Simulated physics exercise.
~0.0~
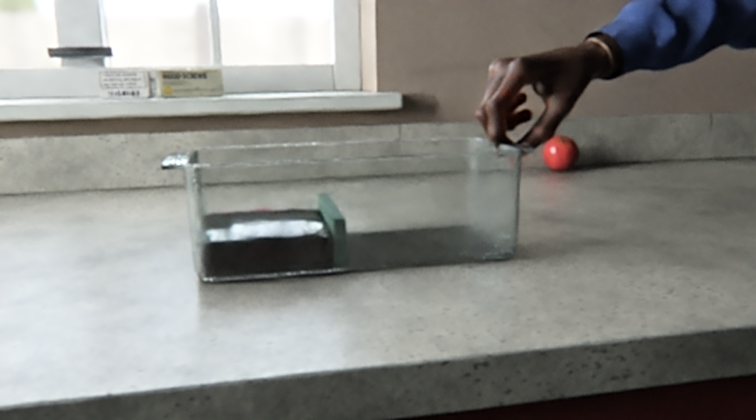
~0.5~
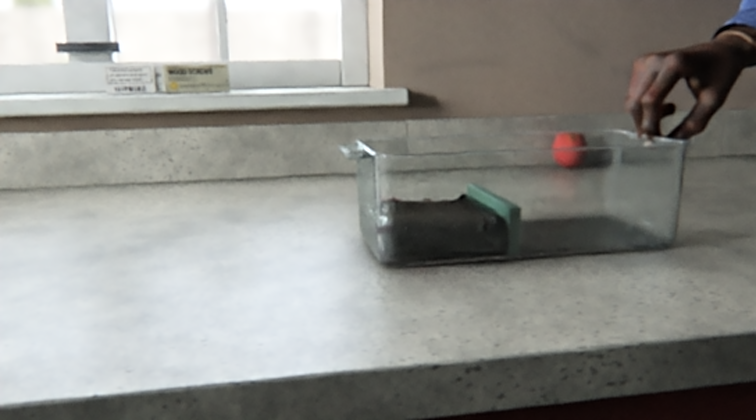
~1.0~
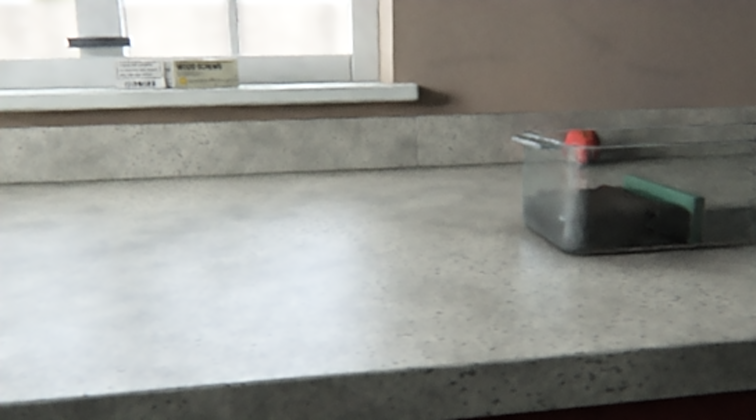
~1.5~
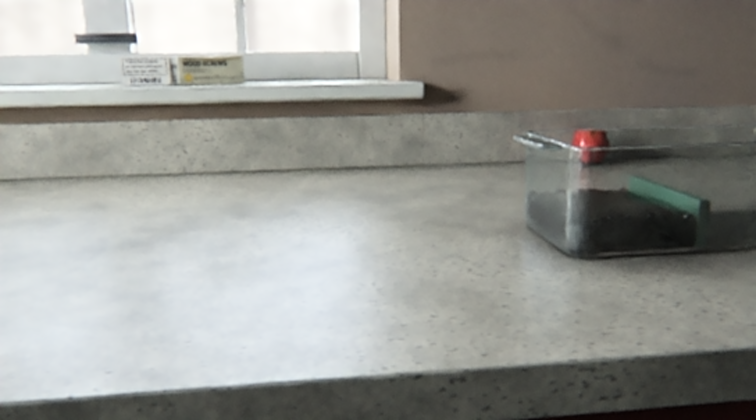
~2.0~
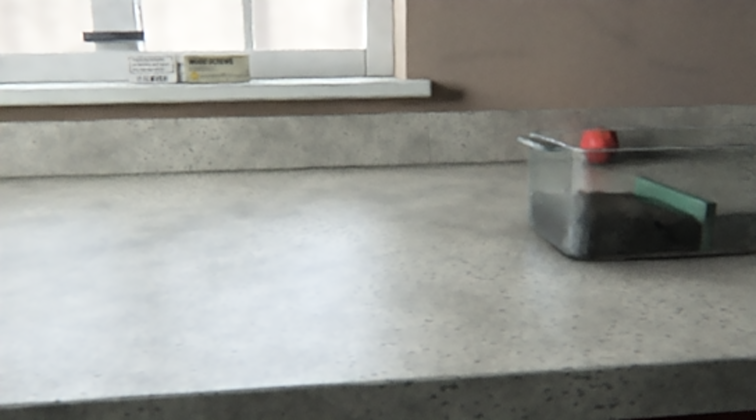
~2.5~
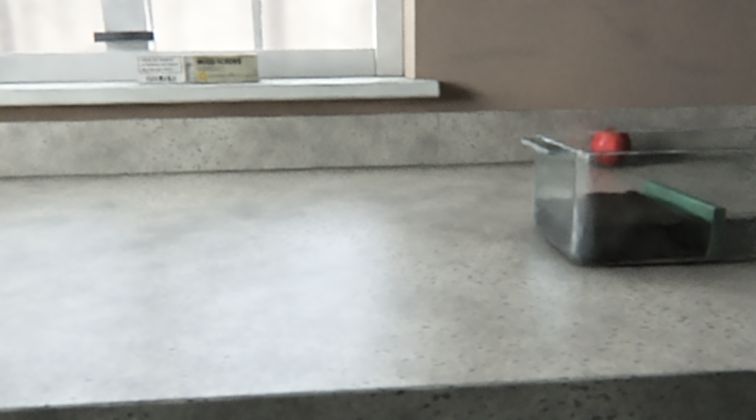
A hand pulls a clear tub of dark liquid right along the counter and lets go.
